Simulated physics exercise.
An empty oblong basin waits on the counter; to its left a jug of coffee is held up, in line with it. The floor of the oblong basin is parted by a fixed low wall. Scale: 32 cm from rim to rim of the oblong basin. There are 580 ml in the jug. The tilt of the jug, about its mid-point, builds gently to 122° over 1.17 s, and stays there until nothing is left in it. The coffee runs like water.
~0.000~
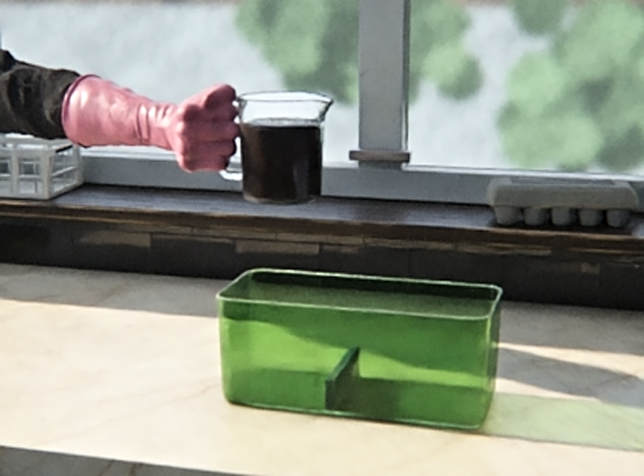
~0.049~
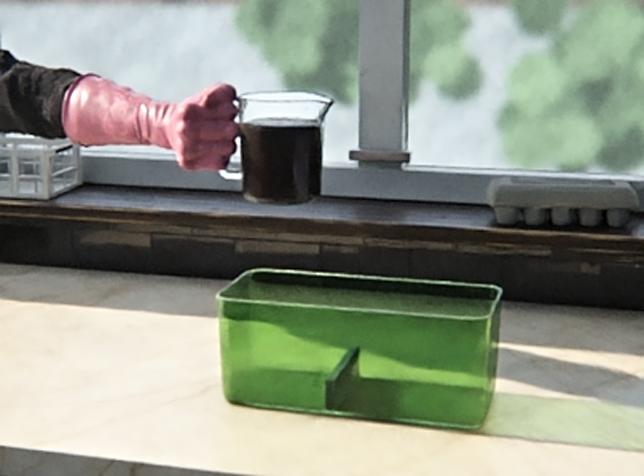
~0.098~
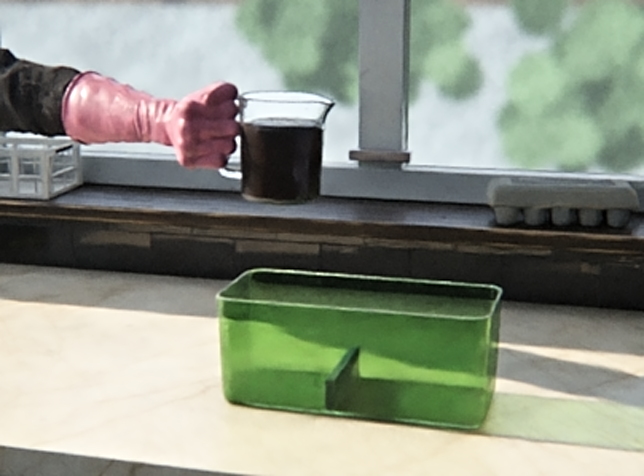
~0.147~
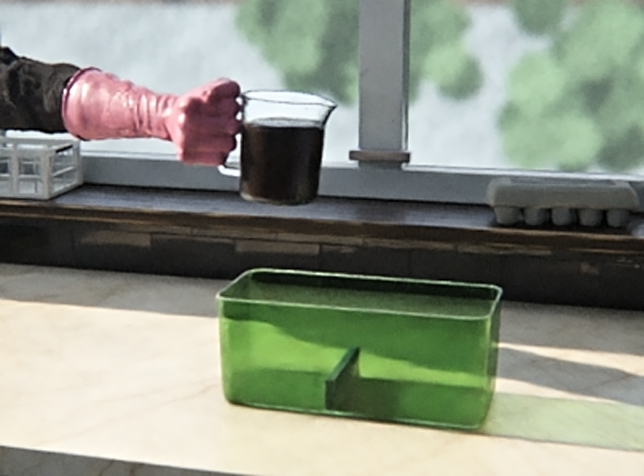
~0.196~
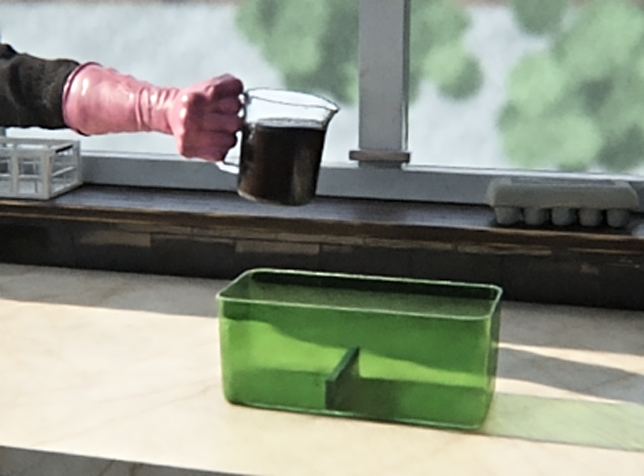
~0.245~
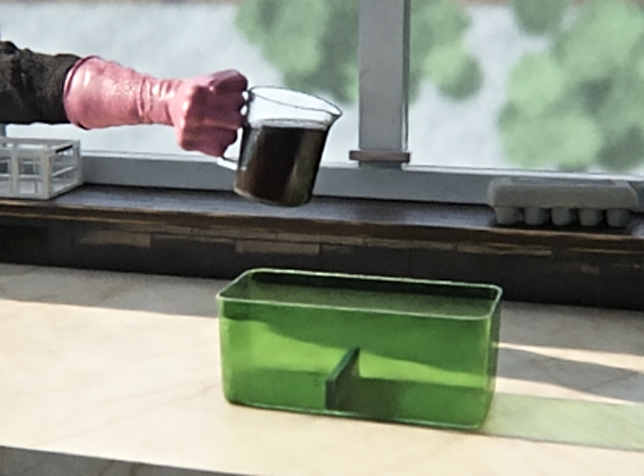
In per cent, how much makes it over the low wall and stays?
Roughly 91 per cent is past the wall.
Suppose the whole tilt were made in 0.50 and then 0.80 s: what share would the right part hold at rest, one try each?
In turn about 90 and 90 per cent.
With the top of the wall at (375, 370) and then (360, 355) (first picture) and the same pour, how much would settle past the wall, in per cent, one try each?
First 70, then 90 per cent.
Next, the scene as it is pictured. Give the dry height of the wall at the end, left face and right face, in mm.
Left about 36 mm, right about 14 mm.
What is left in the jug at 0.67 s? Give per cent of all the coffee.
Near 80 in a hundred.
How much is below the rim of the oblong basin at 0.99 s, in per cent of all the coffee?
Some 64 per cent.
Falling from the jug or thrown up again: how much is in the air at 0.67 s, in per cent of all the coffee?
Some 18 per cent.
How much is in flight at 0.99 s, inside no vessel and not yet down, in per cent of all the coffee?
Near 22 in a hundred.
Then, 0.67 s in, the tilt is 75° and 81 per cent is still to pour, 0 is left of the wall and 2 right of it.
Then, 0.99 s in, the tilt is 115° and 14 per cent is still to pour, 1 is left of the wall and 63 right of it.
Then, 1.31 s in, the tilt is 122° and 0 per cent is still to pour, 7 is left of the wall and 91 right of it.
Then, 1.67 s in, the tilt is 122° and 0 per cent is still to pour, 7 is left of the wall and 91 right of it.
Finally, 7 per cent lies left of the wall, 91 right of it and 1 outside.
